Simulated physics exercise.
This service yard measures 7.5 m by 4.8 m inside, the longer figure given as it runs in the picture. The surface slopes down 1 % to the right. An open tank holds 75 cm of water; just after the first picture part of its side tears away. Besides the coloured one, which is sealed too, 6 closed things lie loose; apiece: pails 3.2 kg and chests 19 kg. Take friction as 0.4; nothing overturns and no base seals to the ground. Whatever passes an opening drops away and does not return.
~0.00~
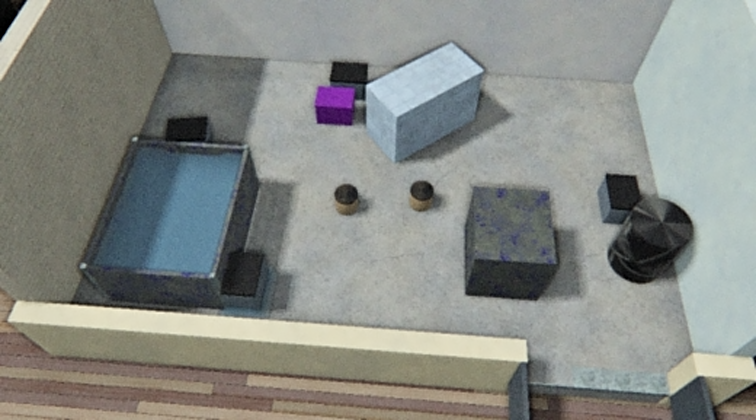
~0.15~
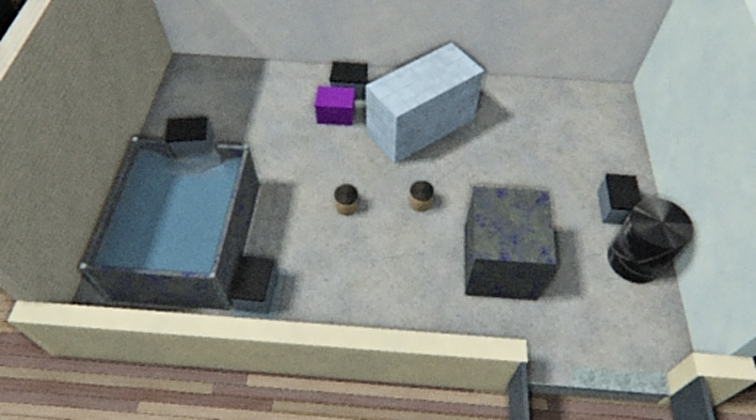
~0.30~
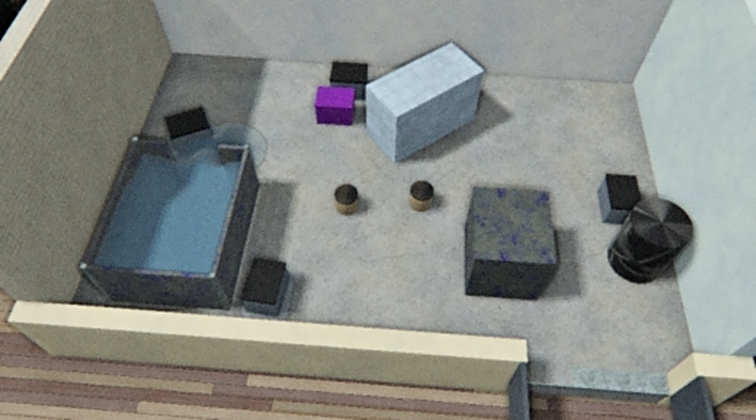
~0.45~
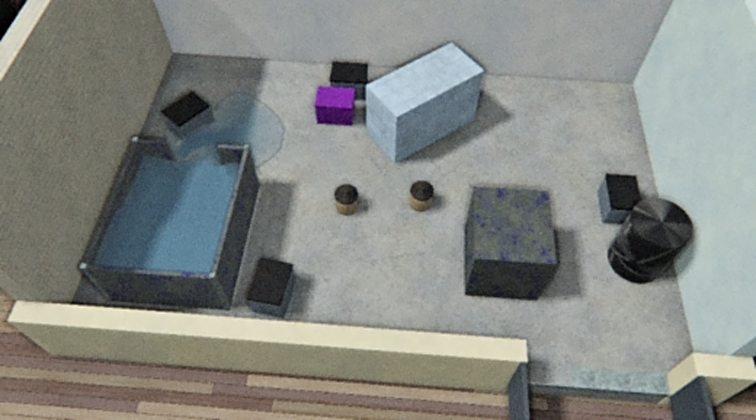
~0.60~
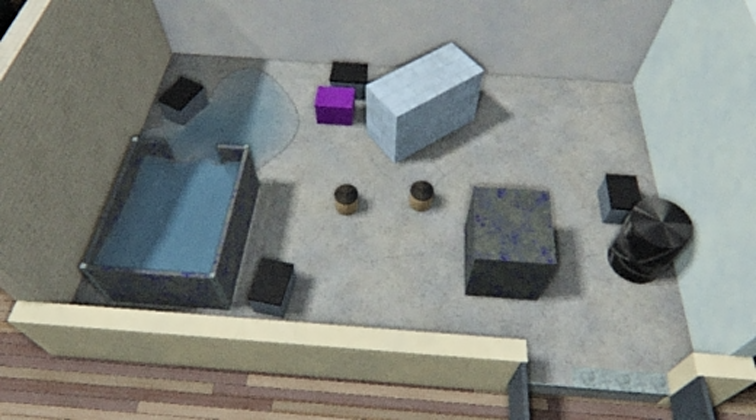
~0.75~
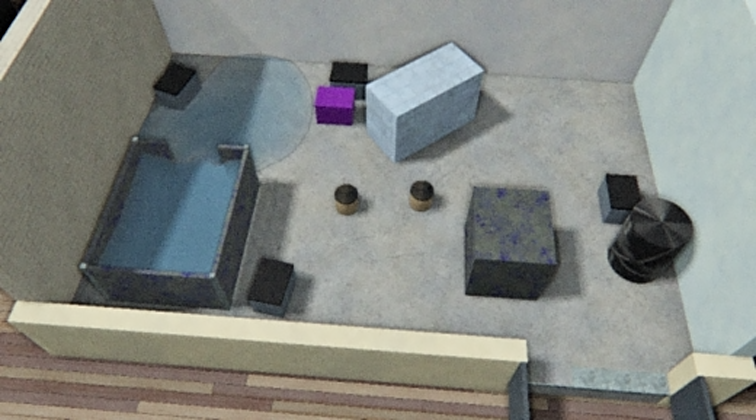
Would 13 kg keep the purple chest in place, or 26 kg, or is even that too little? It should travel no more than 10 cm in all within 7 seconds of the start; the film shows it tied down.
Verdict: Neither load is enough.
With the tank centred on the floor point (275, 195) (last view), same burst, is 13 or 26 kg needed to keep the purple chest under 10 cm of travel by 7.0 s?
In that case neither weight holds it.
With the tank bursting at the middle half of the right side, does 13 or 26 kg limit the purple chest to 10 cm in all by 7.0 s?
In that case the smaller load will do.
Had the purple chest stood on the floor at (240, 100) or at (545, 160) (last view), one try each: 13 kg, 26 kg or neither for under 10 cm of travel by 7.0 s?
In that order: Neither holds; either load holds.
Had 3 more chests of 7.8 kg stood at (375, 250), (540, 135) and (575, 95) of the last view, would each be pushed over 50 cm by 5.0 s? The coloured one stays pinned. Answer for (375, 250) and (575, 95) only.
In that order: Less, more.
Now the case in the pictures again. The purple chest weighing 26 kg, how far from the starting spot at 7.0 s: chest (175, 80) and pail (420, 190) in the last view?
In that order: 140 cm, 5 cm.
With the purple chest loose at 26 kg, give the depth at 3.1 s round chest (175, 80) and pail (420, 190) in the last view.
About 20 and 0 cm.
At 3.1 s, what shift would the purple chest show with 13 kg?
Roughly 100 cm.
After 1.4 s the purple chest would be 16 cm from its start with 13 kg and 0 cm from its start with 26 kg; 5 cm of water round it then.
After 3.1 s the purple chest would be 91 cm from its start with 13 kg and 24 cm from its start with 26 kg; 10 cm of water round it then.
After 4.9 s the purple chest would be 117 cm from its start with 13 kg and 56 cm from its start with 26 kg; 5 cm of water round it then.
After 7.0 s the purple chest would be 117 cm from its start with 13 kg and 86 cm from its start with 26 kg; 5 cm of water round it then.
